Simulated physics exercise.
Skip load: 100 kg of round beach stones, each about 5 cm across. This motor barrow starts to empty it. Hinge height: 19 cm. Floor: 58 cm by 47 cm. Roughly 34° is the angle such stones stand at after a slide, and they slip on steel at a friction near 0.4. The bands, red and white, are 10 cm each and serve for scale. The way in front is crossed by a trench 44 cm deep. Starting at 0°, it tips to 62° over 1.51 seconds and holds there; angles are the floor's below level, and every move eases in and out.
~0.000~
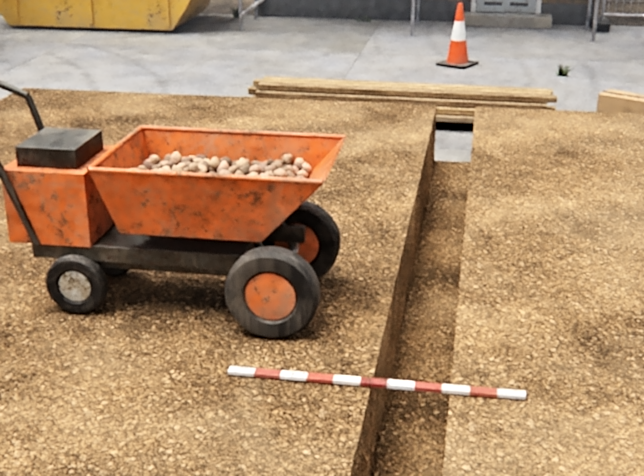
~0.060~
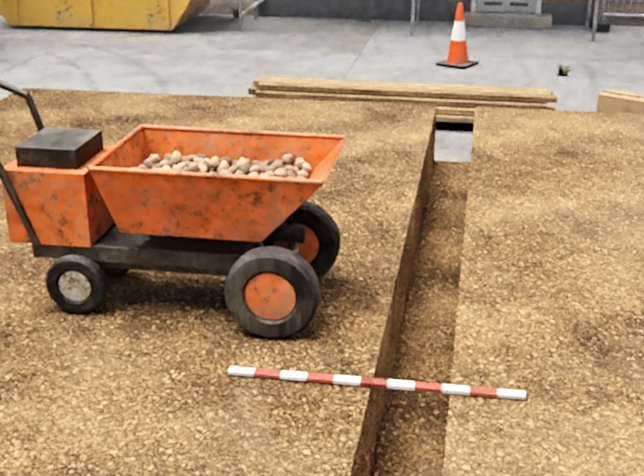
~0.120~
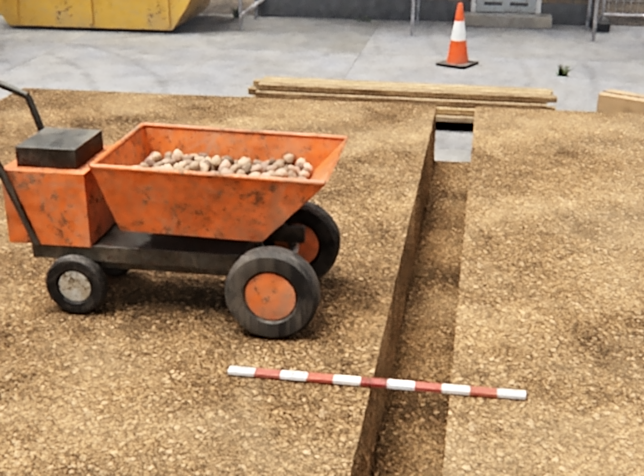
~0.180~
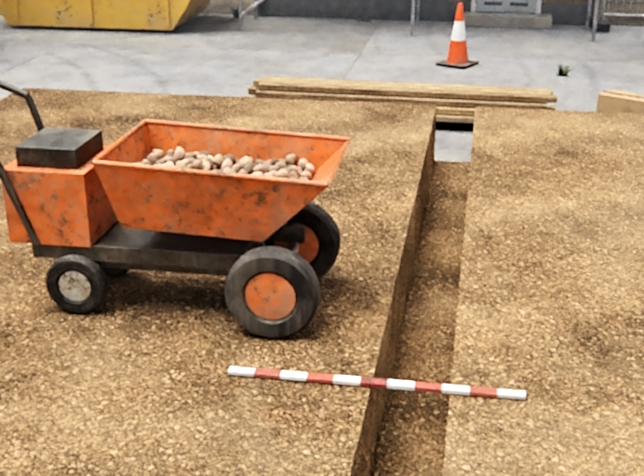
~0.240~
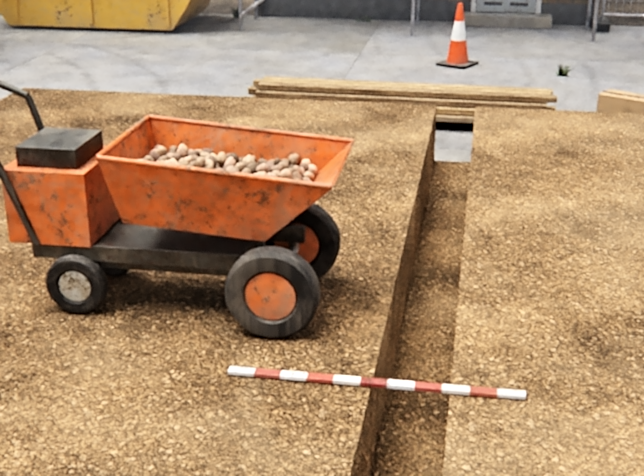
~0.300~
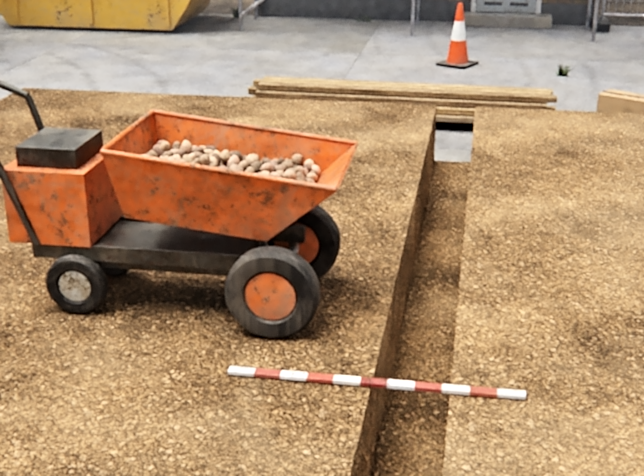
An orange skip full of rounded, pale brown stones slowly tilts on a small motor barrow at the left, its back edge rising. The barrow stands still on gravelly brown ground beside a narrow trench, with a red-and-white banded pole lying across it. Seen from slightly above by a still camera, planks, an orange-and-white cone and a yellow container sit behind on a grey yard.
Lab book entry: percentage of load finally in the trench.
Approx. 61 percent.
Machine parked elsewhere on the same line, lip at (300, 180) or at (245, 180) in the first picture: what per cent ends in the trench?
80 % and 85 %.
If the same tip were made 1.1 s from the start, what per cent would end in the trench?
Near 50 per cent.
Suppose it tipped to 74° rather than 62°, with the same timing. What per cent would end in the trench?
Close to 60 per cent then.
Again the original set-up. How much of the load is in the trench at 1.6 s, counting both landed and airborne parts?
Around 25 per cent of it.
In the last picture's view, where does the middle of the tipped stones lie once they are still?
Roughly at pixel (444, 386).
After 1.1 s the floor is at 52°; 100 % in the skip; the foremost stones are at (397, 236).
After 1.6 s the floor is at 62°; 56 % in the skip, 23 % in the trench, 20 % past the trench; the foremost stones are at (532, 317).
After 2.0 s the floor is at 62°; 25 % in the skip, 37 % in the trench, 38 % past the trench; the foremost stones are at (627, 320).
After 3.9 s the floor is at 62°; 0 % in the skip, 61 % in the trench, 39 % past the trench; the foremost stones are past the picture's edge.
